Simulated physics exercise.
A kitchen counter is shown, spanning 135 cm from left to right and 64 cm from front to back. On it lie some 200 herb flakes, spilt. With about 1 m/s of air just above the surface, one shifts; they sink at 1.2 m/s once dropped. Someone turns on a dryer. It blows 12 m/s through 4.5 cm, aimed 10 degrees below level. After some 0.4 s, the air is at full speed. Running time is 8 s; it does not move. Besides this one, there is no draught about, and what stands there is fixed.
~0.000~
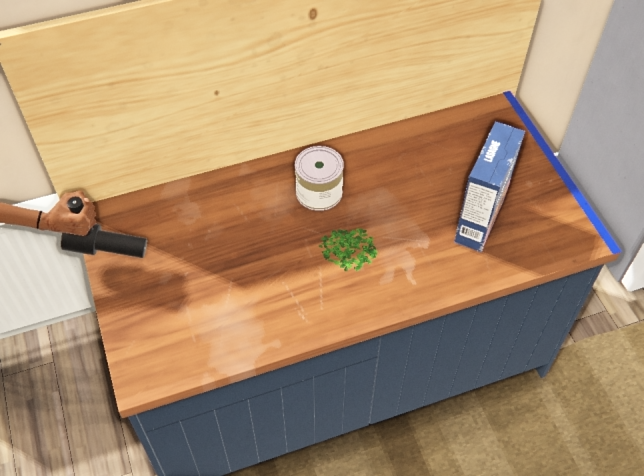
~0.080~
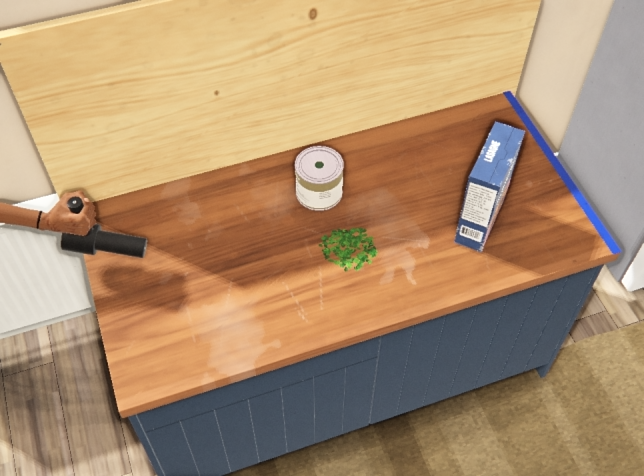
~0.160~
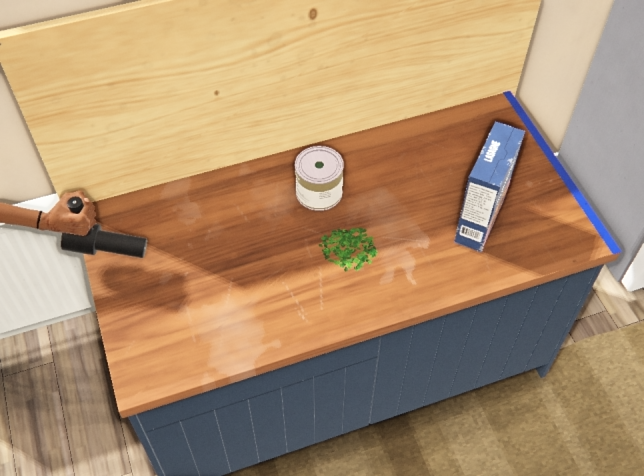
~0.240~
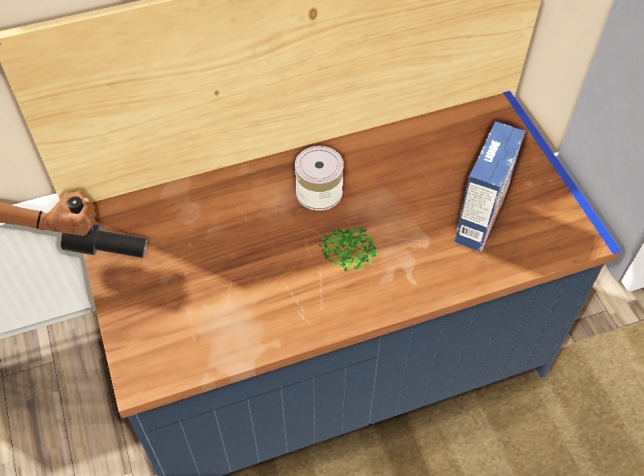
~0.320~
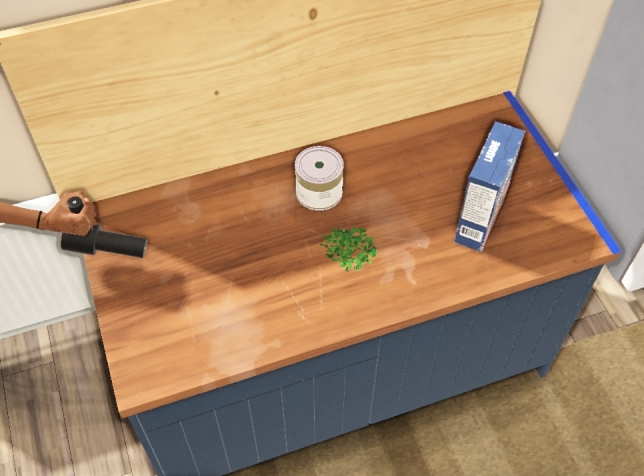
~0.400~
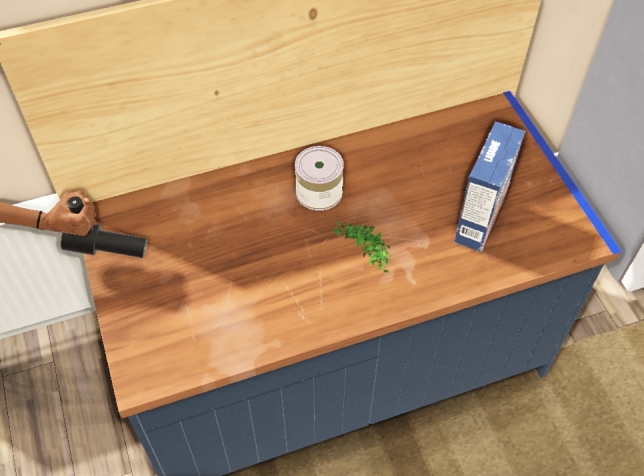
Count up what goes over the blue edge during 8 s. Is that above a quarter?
The quarter mark is passed.
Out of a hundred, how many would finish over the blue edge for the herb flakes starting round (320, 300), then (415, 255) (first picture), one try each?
Taking the two spots in order, you'd get 0 percent and then 50 percent.
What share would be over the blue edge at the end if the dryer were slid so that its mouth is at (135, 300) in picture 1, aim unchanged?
I'd put it at around 10 per cent.
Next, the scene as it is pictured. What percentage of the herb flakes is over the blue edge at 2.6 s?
60 per cent, roughly.
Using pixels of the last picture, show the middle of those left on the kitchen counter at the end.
Around (533, 167).
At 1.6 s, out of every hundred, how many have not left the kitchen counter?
That works out to roughly 70 % remaining.
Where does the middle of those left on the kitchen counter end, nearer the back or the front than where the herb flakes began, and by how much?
Toward the rear, roughly 10 cm.
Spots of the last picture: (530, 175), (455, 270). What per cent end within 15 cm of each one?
In turn about 15 %, 0 %.
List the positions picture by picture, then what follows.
In the first frame, the middle of the herb flakes is near (348, 247), none has stirred yet and the mouth of the dryer is at (145, 248).
In the second frame, the middle of the herb flakes is near (348, 246), none has stirred yet and the blue edge is centred on (561, 165).
In the third frame, the middle of the herb flakes is near (348, 246), none has stirred yet, the top of a tin is at (319, 164) and the top of a carton is at (498, 153).
In the fourth frame, the middle of the herb flakes is near (348, 246) and none has stirred yet.
In the fifth frame, the middle of the herb flakes is near (348, 246) and none has stirred yet.
In the sixth frame, the middle of the herb flakes is near (367, 240), the farthest in sight from the dryer is at (389, 247) and about 80 % have left their places.
After 1.6 s, 82 % are on the move or not yet settled, 12 % are over the blue edge; the middle of those still in play is near (516, 164).
After 2.6 s, 34 % are on the move or not yet settled, 55 % are over the blue edge; the middle of those still in play is near (507, 175).
After 4.4 s, 18 % are on the move or not yet settled, 64 % are over the blue edge; the middle of those still in play is near (521, 169).
After 8.0 s, at the end, 68 % are over the blue edge; the middle of those still in play is near (533, 167).
